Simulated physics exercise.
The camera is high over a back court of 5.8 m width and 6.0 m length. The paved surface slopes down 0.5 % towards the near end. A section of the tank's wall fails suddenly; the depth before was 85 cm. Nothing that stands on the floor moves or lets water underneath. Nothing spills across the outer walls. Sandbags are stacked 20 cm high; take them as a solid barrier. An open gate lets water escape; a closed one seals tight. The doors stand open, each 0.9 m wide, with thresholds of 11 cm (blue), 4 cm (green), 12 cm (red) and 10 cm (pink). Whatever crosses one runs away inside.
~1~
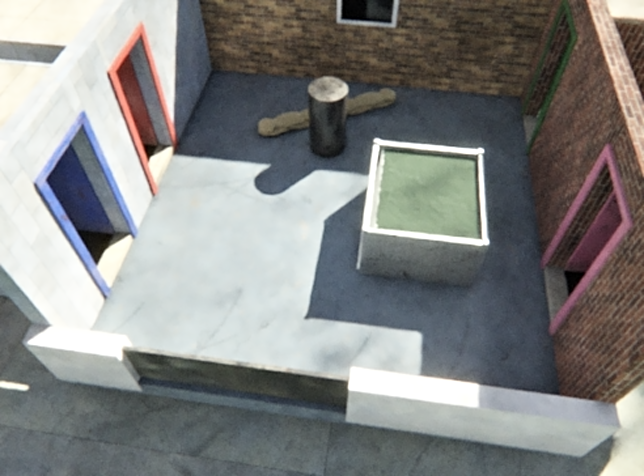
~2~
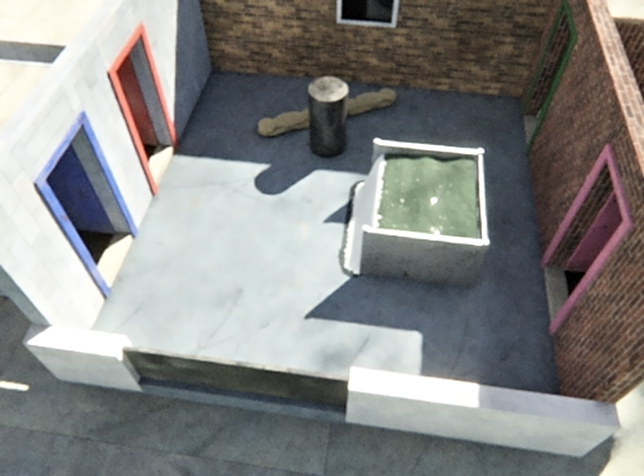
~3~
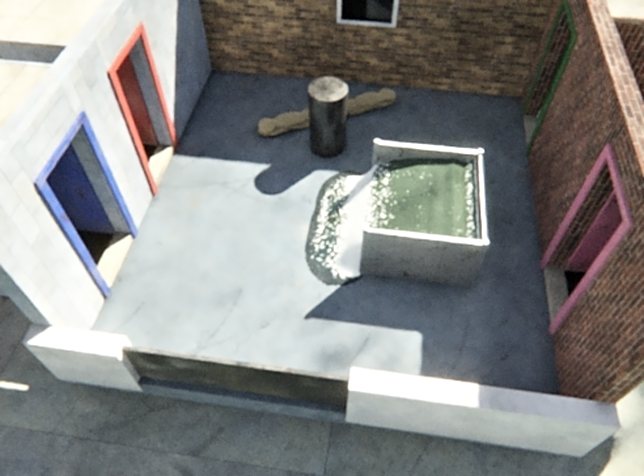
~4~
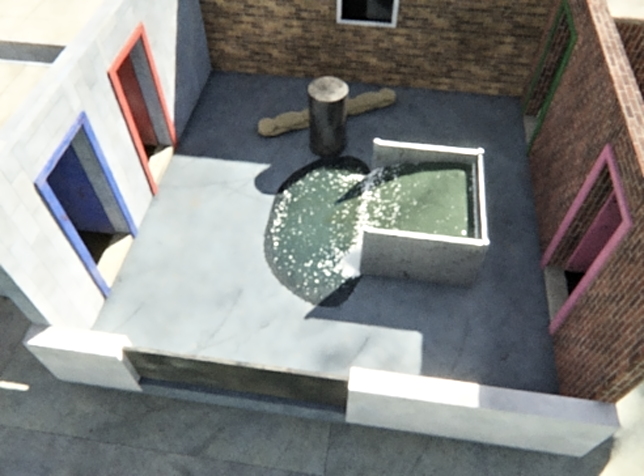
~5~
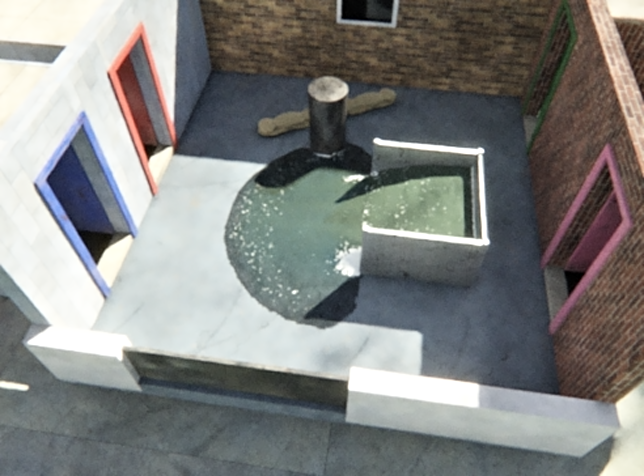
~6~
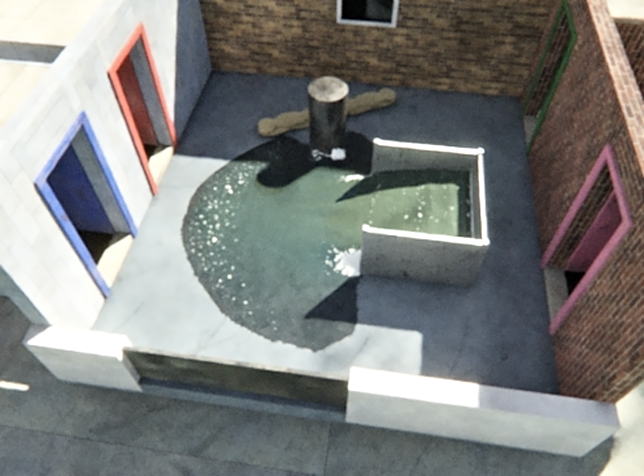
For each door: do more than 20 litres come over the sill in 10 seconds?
The water let in: At the blue door it goes over the limit; at the green door it stays under the limit; at the red door it exceeds the limit; at the pink door it stays under the limit.
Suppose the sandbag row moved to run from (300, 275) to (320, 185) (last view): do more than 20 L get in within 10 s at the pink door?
Against that limit: Pink under.
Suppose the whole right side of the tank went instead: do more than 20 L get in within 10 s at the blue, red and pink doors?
Against that limit: Blue under, red under, pink past it.
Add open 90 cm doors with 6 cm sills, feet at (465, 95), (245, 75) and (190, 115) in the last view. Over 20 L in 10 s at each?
In turn: Not over, past it, over.
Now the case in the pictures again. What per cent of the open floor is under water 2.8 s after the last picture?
About 55 per cent.
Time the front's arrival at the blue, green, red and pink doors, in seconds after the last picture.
Arrival: Blue 0.3 s, green 5.0 s, red 0.2 s, pink 5.0 s.
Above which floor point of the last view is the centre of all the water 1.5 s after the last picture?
Around (256, 218).
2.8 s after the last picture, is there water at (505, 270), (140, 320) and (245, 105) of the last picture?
In turn: Still dry, wet, flooded.
Then, 0.7 s after the last picture water covers 40 % of the floor and is deepest (35 cm) near (147, 212); blue door 24 cm at the sill, 20 L in, green door not reached, red door 25 cm at the sill, 41 L in, pink door not reached.
Then, 1.5 s after the last picture water covers 45 % of the floor and is deepest (40 cm) near (80, 355); blue door 24 cm at the sill, 83 L in, green door not reached, red door 26 cm at the sill, 126 L in, pink door not reached.
Then, 2.8 s after the last picture water covers 55 % of the floor and is deepest (20 cm) near (210, 77); blue door 16 cm at the sill, 121 L in, green door not reached, red door 13 cm at the sill, 171 L in, pink door not reached.
Then, 5.3 s after the last picture water covers 80 % of the floor and is deepest (14 cm) near (351, 89); blue door 6 cm at the sill, 129 L in, green door 5 cm at the sill, 0 L in, red door 6 cm at the sill, 174 L in, pink door 4 cm at the sill, 0 L in.
Then, 9.3 s after the last picture water covers 95 % of the floor and is deepest (10 cm) near (538, 237); blue door 6 cm at the sill, 129 L in, green door 5 cm at the sill, 6 L in, red door 4 cm at the sill, 174 L in, pink door 5 cm at the sill, 0 L in.
